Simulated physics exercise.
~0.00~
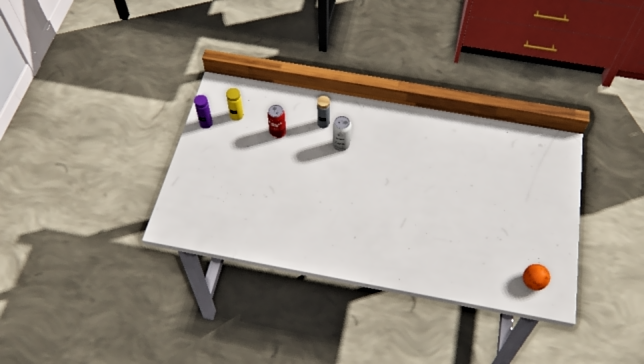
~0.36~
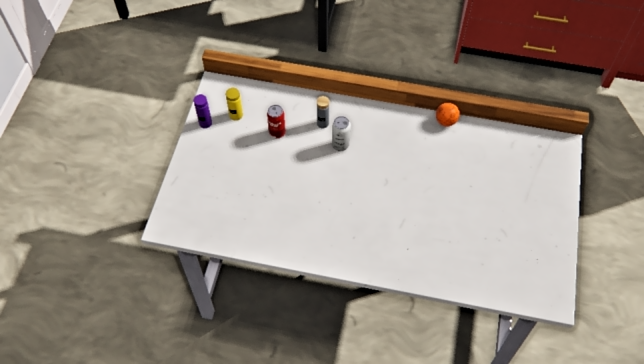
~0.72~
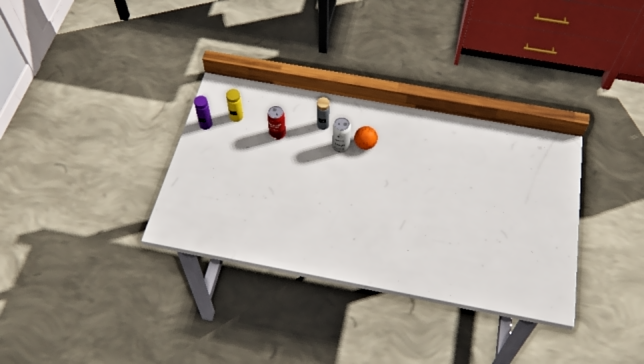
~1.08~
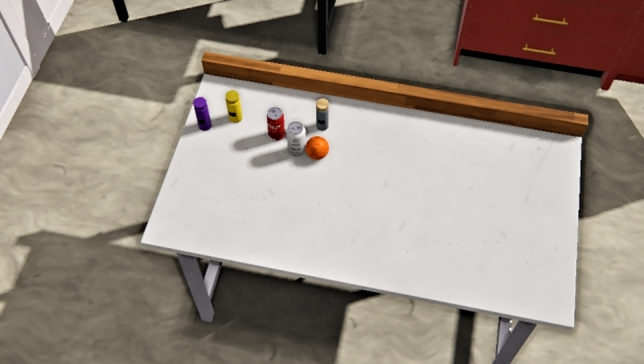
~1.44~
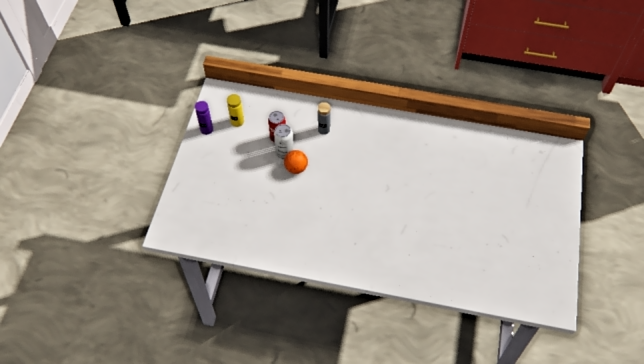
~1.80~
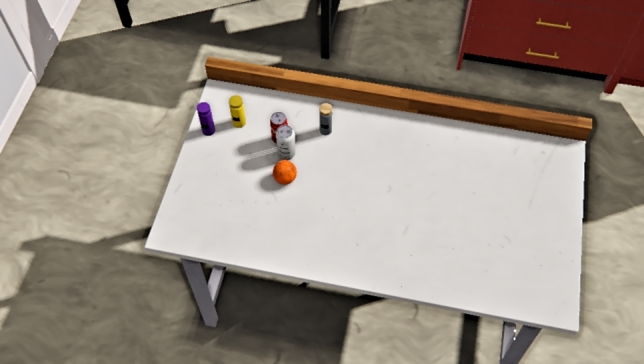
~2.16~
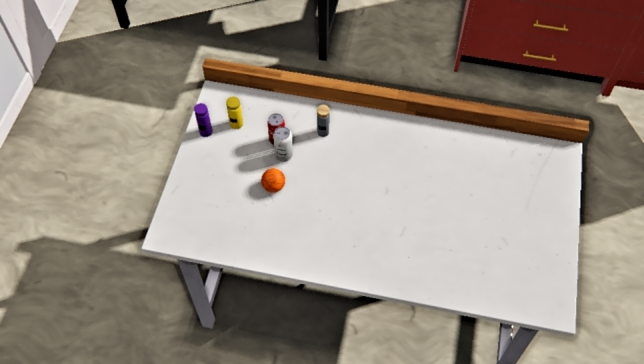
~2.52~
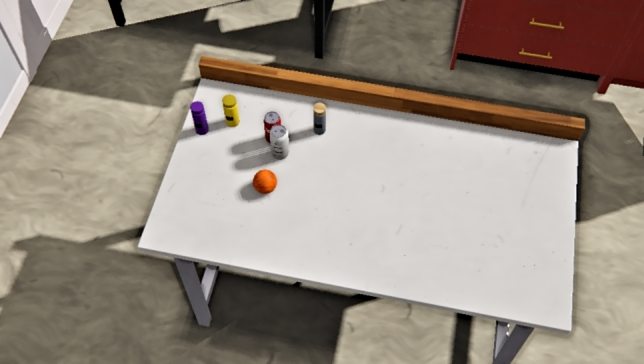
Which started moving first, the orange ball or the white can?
The orange ball started moving first. The white can stayed where it was until the ball had come back off the rail and reached it.
